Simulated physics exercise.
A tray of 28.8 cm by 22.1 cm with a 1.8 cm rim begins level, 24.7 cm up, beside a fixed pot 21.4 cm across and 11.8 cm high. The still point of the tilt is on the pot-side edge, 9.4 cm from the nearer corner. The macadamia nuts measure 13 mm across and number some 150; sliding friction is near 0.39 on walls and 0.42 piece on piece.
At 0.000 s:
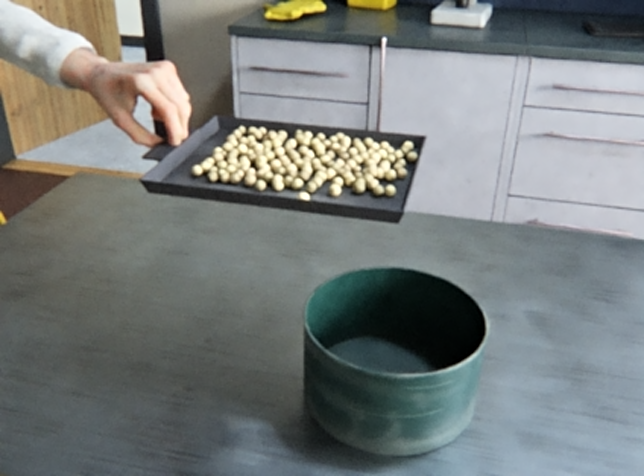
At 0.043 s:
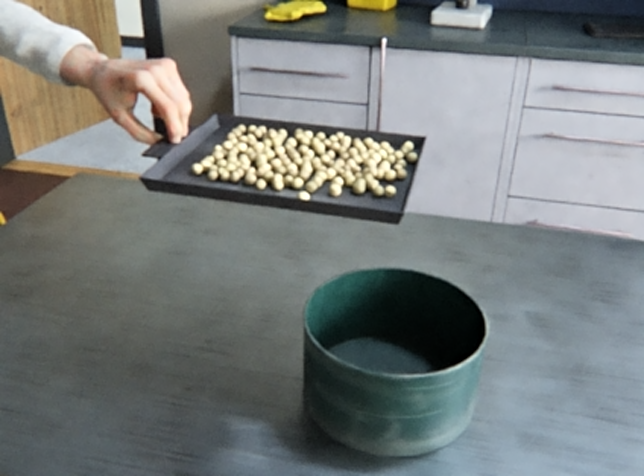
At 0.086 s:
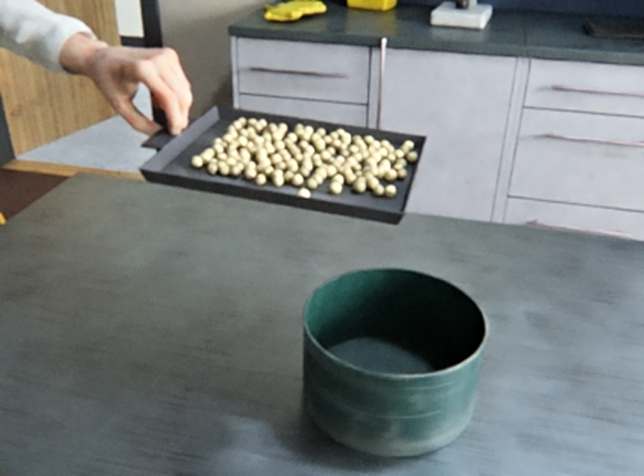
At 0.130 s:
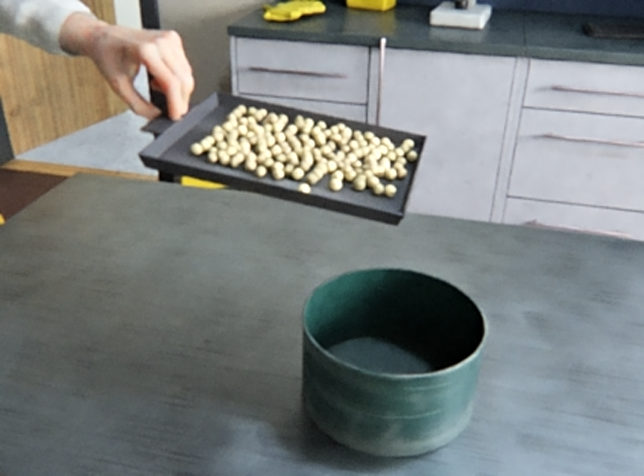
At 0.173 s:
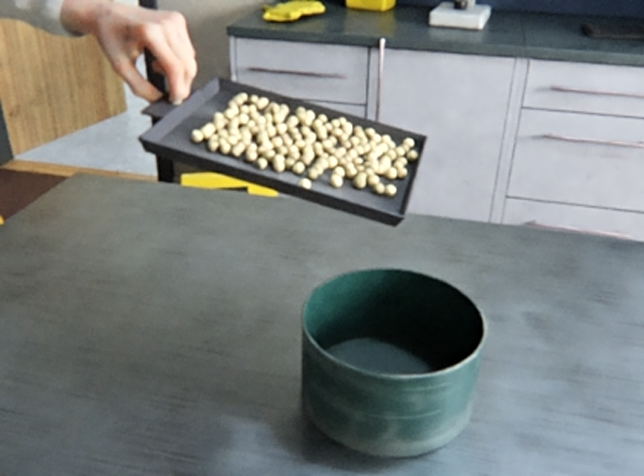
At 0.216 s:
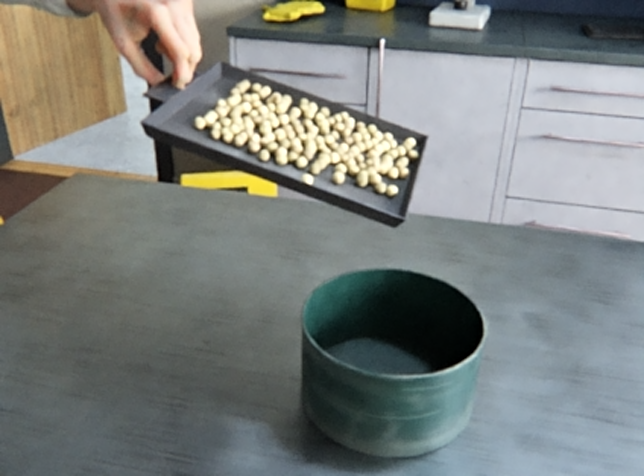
A dark tray of pale, round nuts, held at its left end by a hand, began level above a dark green pot, then tilted increasingly as the hand raised that end, its right end staying low.
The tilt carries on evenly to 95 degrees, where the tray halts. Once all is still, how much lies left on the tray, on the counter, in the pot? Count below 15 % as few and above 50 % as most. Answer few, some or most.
Tray few, counter some, pot most.
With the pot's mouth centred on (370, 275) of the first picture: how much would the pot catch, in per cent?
About 30 per cent.
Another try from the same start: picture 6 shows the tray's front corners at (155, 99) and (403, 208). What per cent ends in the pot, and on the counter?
Pot 25, counter 75.
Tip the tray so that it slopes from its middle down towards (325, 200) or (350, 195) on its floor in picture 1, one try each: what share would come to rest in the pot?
About 95 and 100 per cent.
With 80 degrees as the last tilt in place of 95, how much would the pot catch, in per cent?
Then about 70 per cent.
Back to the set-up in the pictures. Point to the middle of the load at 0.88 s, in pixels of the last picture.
Near (436, 215).
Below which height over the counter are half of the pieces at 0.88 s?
About 24 cm.
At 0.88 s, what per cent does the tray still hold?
About 45 per cent.
After 0.61 s, tilt 53 degrees; the tray holds 100 %, the pot 0 %.
After 0.88 s, tilt 80 degrees; the tray holds 45 %, the pot 20 %.
After 1.25 s, tilt 95 degrees; the tray holds 0 %, the pot 65 %.
In the end, at 2.4 s, tray 0 %, counter 30 %, pot 70 %.
